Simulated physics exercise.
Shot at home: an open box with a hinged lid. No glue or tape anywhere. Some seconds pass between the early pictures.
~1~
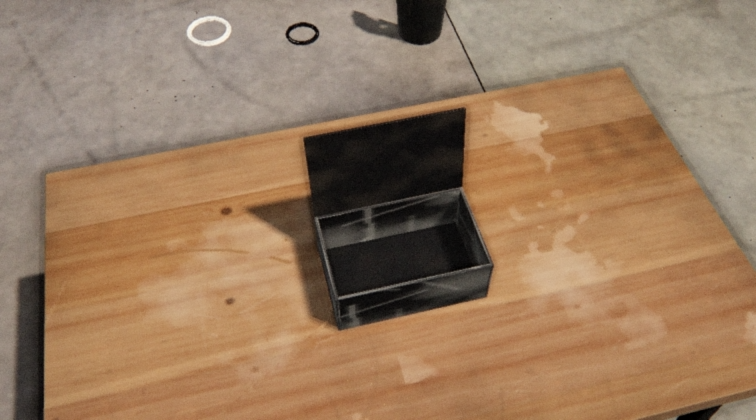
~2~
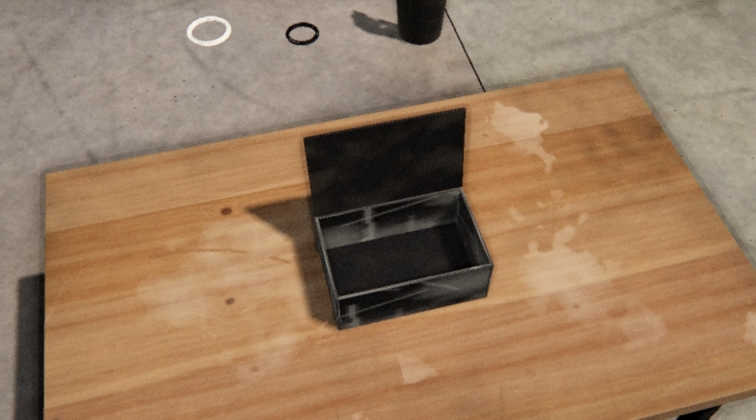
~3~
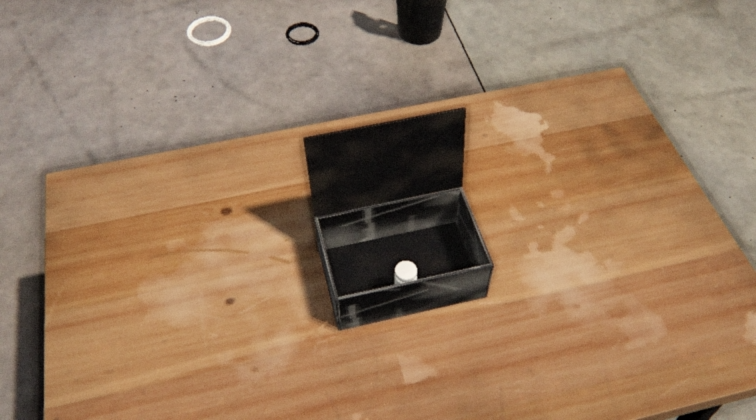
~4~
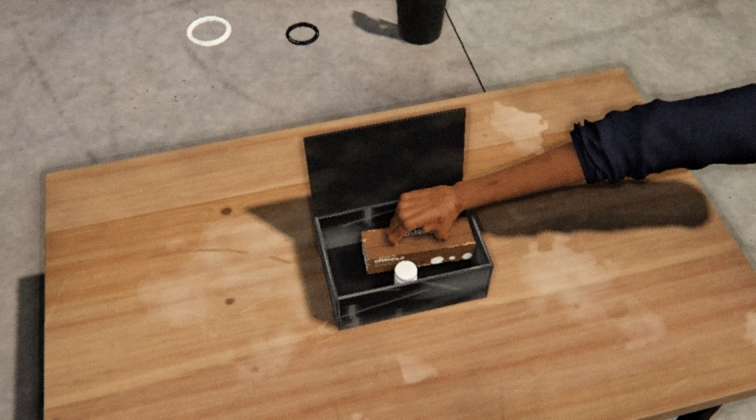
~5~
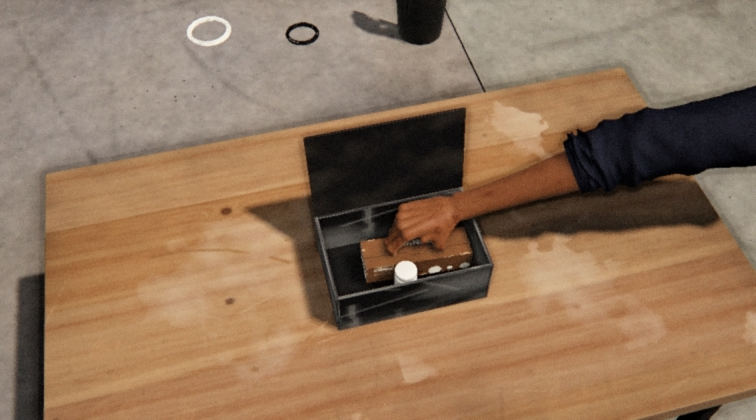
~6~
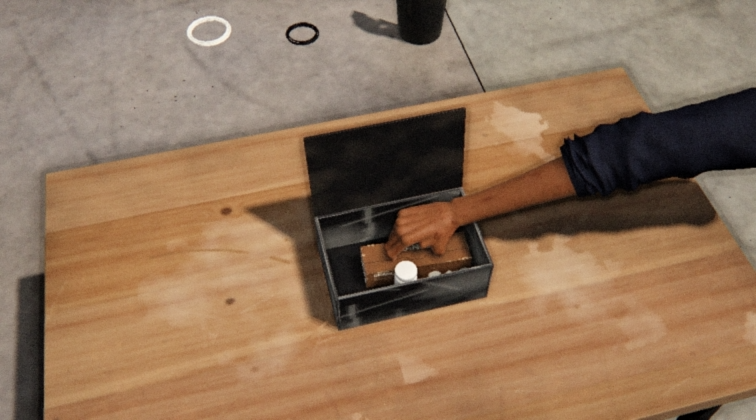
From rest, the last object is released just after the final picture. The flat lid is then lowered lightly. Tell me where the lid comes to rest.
I reckon the lid comes to rest closed.
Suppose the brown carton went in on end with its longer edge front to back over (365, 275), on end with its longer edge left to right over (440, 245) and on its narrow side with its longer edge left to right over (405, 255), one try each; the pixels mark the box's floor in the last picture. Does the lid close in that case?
The lid is kept from lowering the first try, is kept from lowering the second try and lowers completely the third try.
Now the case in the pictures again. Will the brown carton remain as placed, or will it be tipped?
Observation: The brown carton keeps the set orientation.
Then, 1.10 s on from there, lid starting down.
Then, 1.60 s on from there, lid 59° above the rim.
Then, 1.90 s on from there, lid 37° above the rim.
Then, 2.20 s on from there, lid 11° above the rim.
In the end, lid shut; both unmoved. At the end, from the last picture's camera, brown carton near (415, 260).
